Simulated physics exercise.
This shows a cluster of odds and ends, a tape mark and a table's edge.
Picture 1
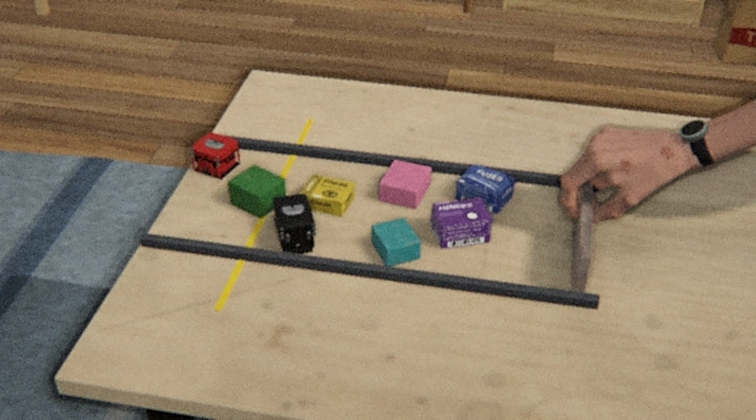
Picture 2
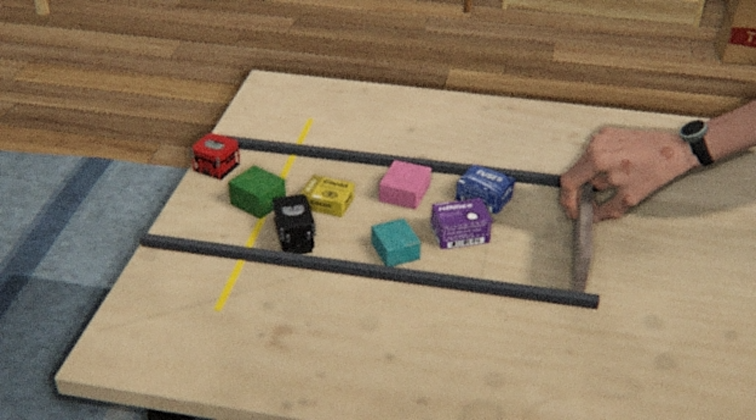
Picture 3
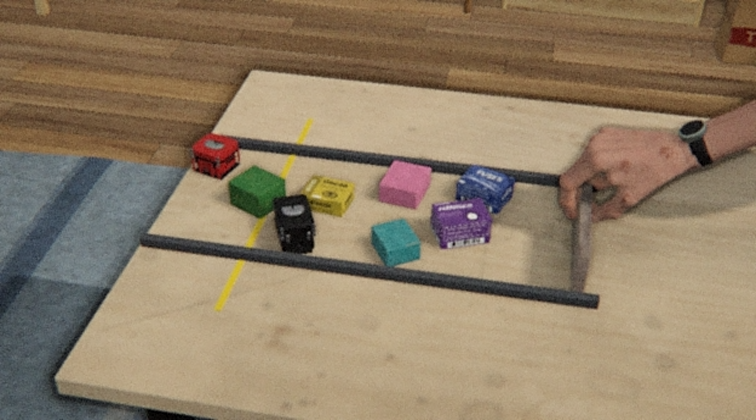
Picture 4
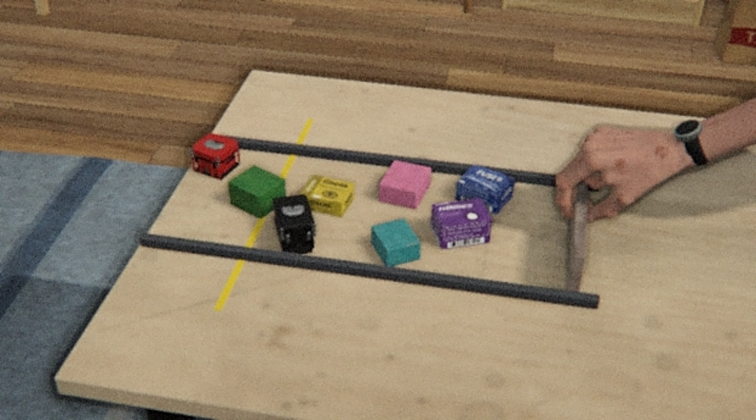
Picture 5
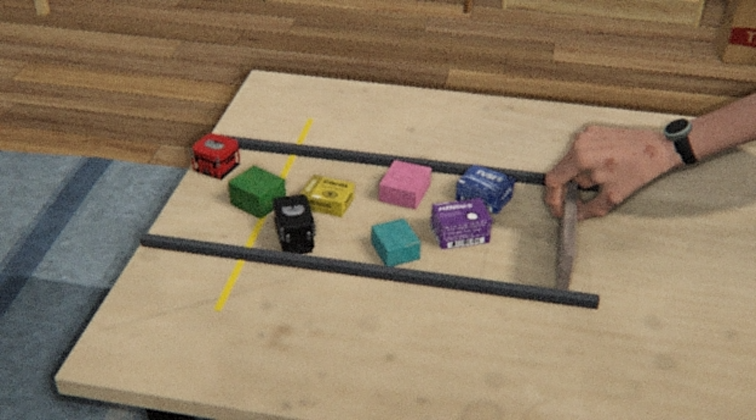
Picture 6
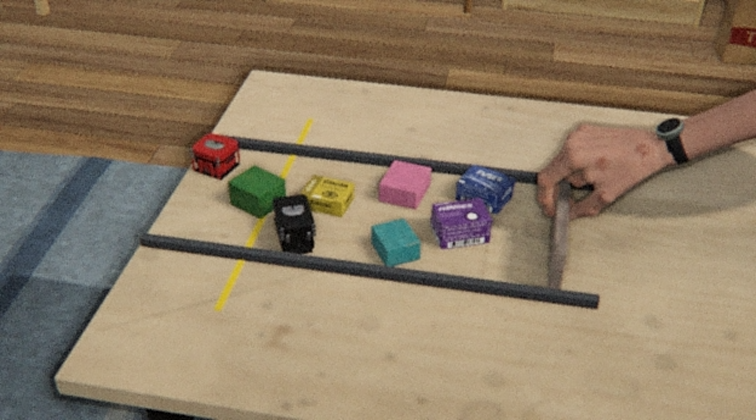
A hand wearing a dark watch slid an upright board slightly left between two dark rails on a wooden table, while the colourful blocks and little boxes near the yellow tape stayed still.
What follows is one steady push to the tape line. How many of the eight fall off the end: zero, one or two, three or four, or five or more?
As it turns out, the number that fall off is one or two.
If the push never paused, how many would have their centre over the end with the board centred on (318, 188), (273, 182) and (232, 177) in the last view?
Past the end: 0, 1 and 4.
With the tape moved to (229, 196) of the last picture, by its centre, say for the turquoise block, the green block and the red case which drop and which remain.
The turquoise block remains up, the green block tumbles off, the red case tumbles off.
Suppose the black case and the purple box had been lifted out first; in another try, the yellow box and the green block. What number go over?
First 1, then 1.
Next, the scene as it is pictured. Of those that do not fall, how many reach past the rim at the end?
1 of them.
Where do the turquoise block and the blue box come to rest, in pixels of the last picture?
First (242, 215), then (262, 163).
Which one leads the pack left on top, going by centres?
The green block.
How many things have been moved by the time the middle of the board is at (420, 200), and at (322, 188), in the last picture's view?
The counts are 5 and 7.
Soon after, none off yet; red case at rest near (216, 156); green block at rest near (257, 192); black case at rest near (294, 224).
In the end, the number that fall off is one or two; gone, red case.
